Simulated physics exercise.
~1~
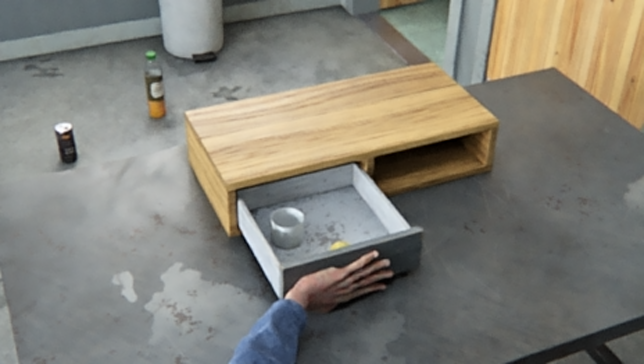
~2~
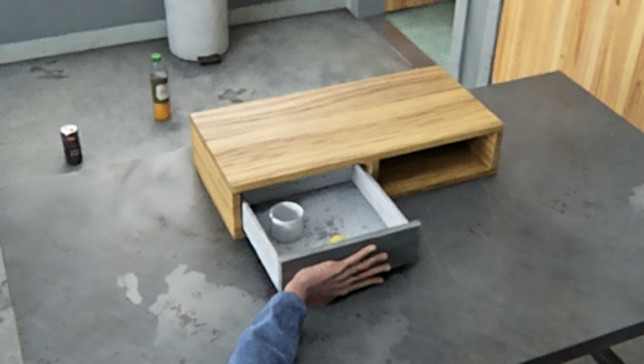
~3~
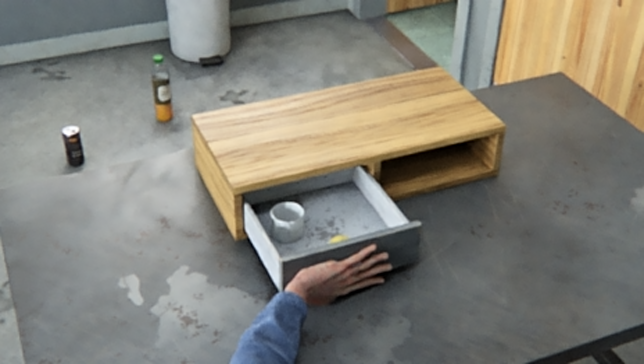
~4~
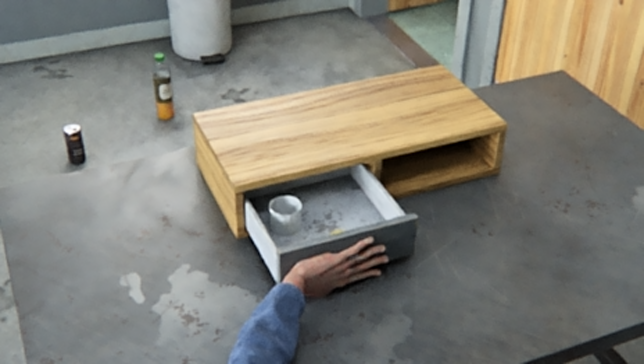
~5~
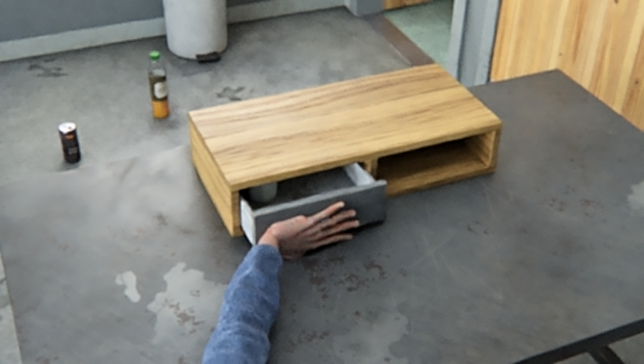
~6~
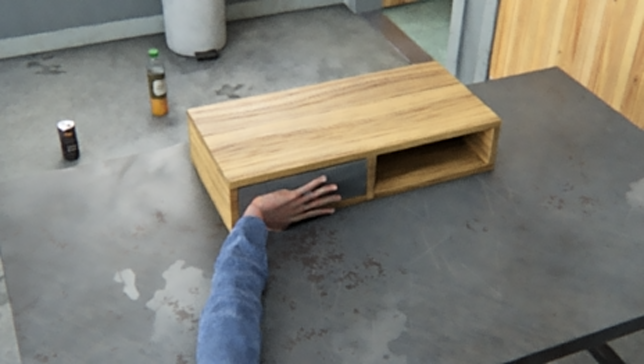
On a worn grey tabletop, a low wooden chest sits with its left drawer pulled open, a small bottle and a dark can standing off to the left. Inside the drawer are a whitish cup and a small yellow object, and a hand in a blue sleeve rests against the grey front. At first the drawer barely moves while the view sways slightly. Then the hand pushes it inward, and the cup travels back with it beneath the wooden top. The drawer slides on until it shuts flush, its contents hidden and the hand still against its front.
